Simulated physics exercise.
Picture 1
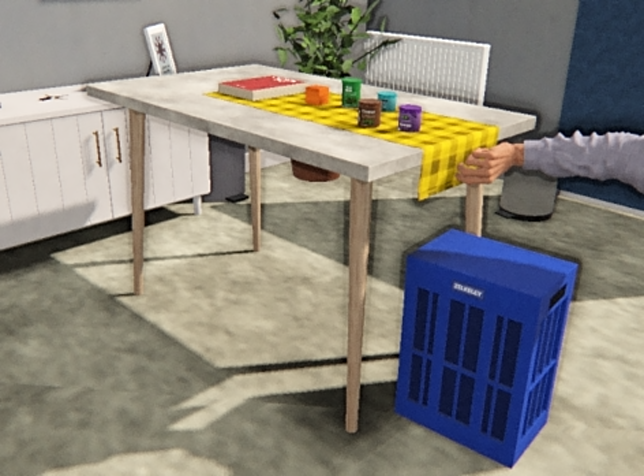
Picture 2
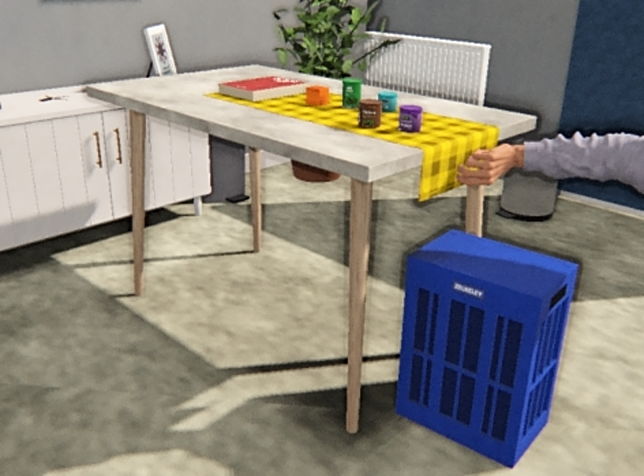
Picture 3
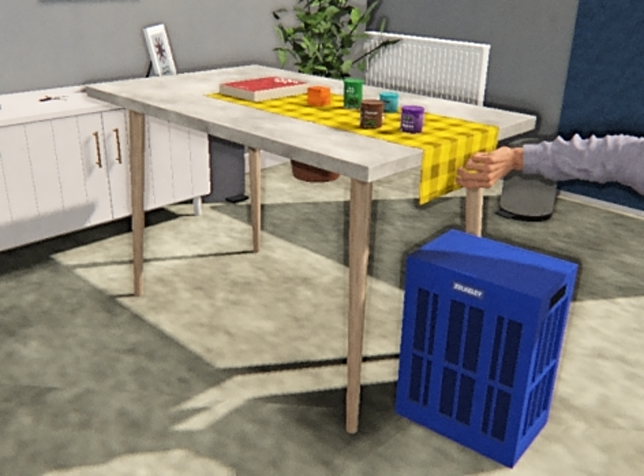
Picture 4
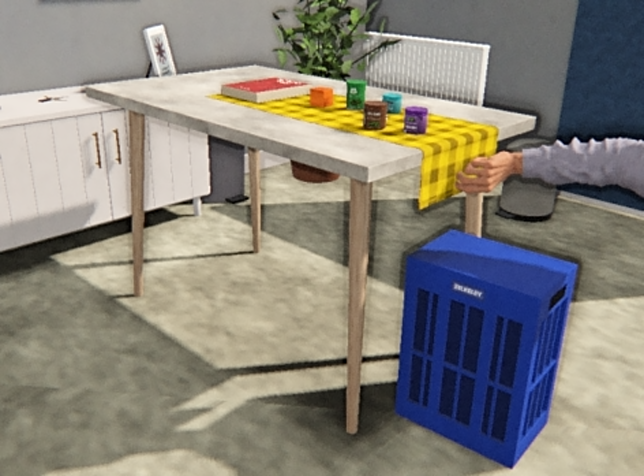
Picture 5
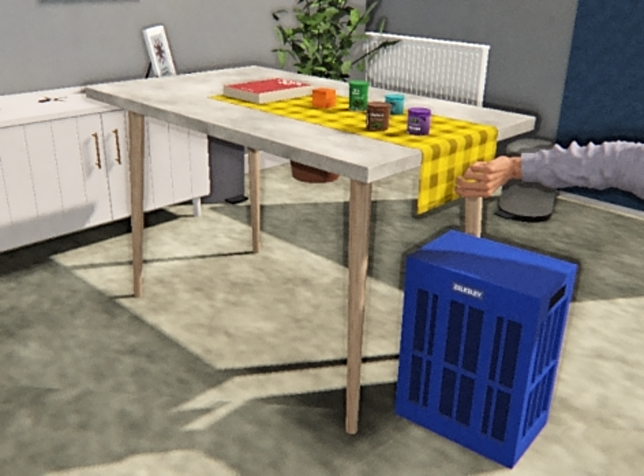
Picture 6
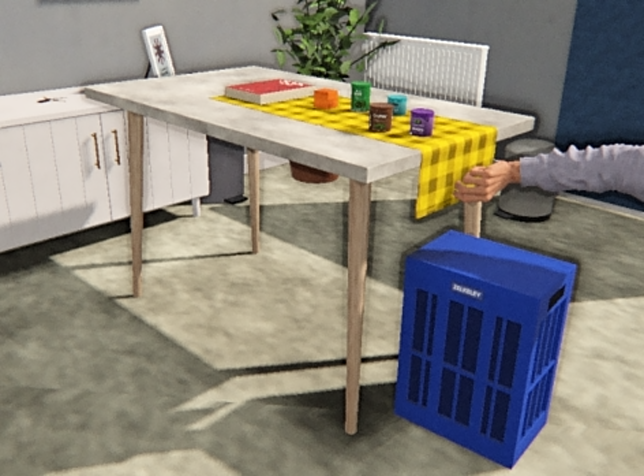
The clip opens on a pale table with a red book, an orange cube and four small colourful containers on a yellow checked runner, a hand gripping its hanging end above a blue crate. The hand draws the cloth slightly downward, and the objects on it shift a little to the right.
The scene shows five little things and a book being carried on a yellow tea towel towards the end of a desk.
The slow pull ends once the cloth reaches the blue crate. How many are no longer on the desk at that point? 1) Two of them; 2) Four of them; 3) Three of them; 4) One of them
4.
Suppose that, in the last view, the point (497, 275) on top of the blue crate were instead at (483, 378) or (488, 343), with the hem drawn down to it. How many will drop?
It comes to 4 for the first height and 3 for the second.
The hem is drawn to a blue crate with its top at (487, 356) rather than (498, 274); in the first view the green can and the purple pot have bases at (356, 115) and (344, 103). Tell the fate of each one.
As for the green can, it leaves the top; as for the purple pot, it stays in place.
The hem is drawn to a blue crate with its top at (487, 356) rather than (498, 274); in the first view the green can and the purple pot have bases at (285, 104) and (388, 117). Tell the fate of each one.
The green can? Safe. The purple pot? Lost.
A little later, hem near (453, 235); all still up.
Next, hem on the crate; purple pot gone.
When it is over, hem on the crate; purple pot gone. The count of fallen things is one.
